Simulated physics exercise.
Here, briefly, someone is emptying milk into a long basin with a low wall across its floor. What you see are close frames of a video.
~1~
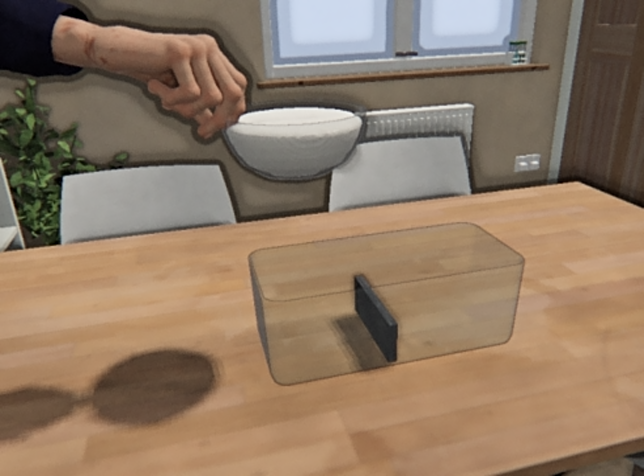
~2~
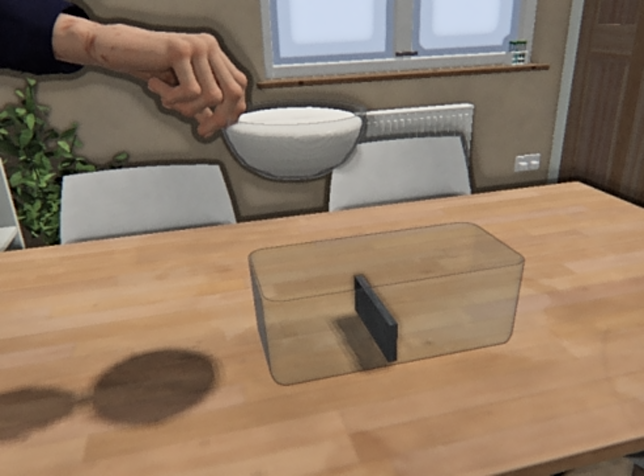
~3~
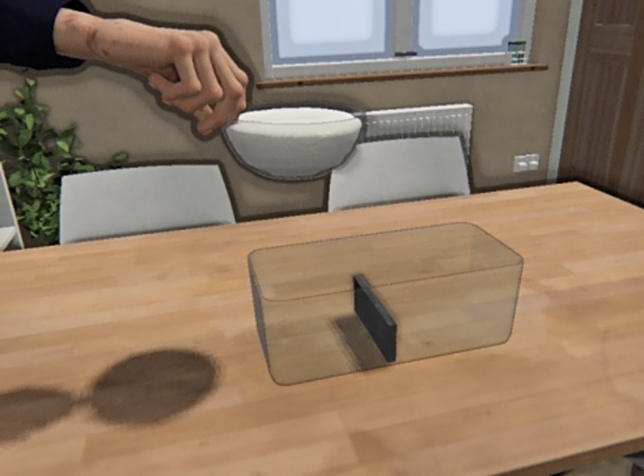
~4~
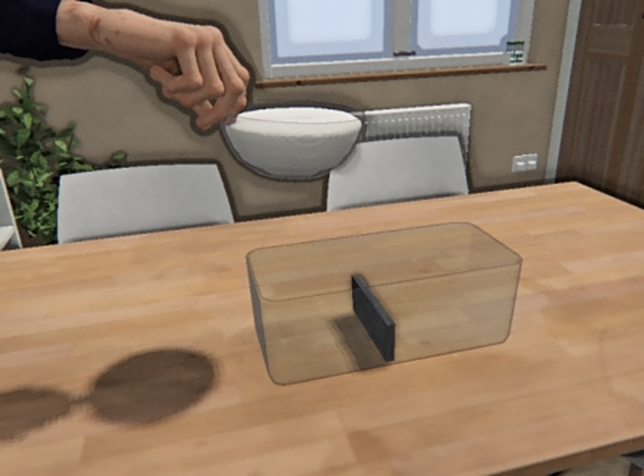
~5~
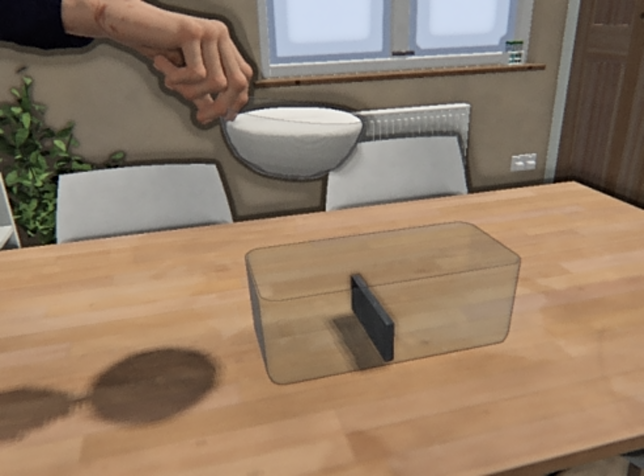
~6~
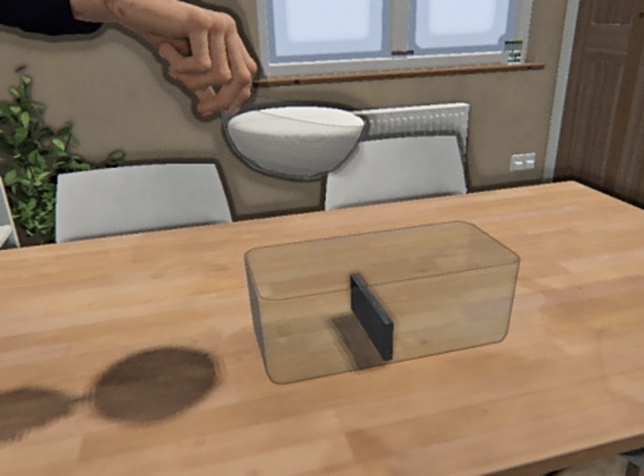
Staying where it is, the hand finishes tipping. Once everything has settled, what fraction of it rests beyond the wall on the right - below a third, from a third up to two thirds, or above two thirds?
The share right of the wall will be large, beyond two thirds.
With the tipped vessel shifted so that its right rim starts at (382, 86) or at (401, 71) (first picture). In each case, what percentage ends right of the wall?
Roughly 95 in a hundred the first time and 95 in a hundred the second.
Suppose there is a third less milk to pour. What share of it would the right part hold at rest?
About 85 in a hundred.
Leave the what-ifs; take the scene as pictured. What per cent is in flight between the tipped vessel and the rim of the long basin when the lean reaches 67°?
Estimated at 35 per cent or so.
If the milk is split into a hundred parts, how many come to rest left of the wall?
Roughly 10 in a hundred.
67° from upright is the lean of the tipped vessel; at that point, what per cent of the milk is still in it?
About 25 %.
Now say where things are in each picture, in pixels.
In the first picture, it leans 0°; its right rim is at (361, 108); the milk meets the walls at (224, 125) and (357, 114); the long basin's rim runs from (255, 277) to (498, 241); the wall's top is at (374, 299).
In the second picture, it leans 1°; its right rim is at (362, 108); the milk meets the walls at (224, 124) and (357, 115).
In the third picture, it leans 2°; its right rim is at (361, 110); the milk meets the walls at (224, 125) and (356, 116).
In the fourth picture, it leans 5°; its right rim is at (361, 113); the milk meets the walls at (224, 123) and (356, 116).
In the fifth picture, it leans 8°; its right rim is at (361, 117); the milk meets the walls at (226, 123) and (357, 115).
In the sixth picture, it leans 13°; its right rim is at (361, 122); the milk meets the walls at (227, 124) and (358, 118); 1 per cent is over the edge.
A moment on, the tilt is 67° and 27 per cent is still to pour, 1 is left of the wall and 38 right of it.
Next, the tilt is 104° and 0 per cent is still to pour, 10 is left of the wall and 88 right of it.
Then the tilt is 116° and 0 per cent is still to pour, 12 is left of the wall and 87 right of it.
Later the tilt is 116° and 0 per cent is still to pour, 12 is left of the wall and 87 right of it.
At rest 12 per cent lies left of the wall, 87 right of it and 1 outside.
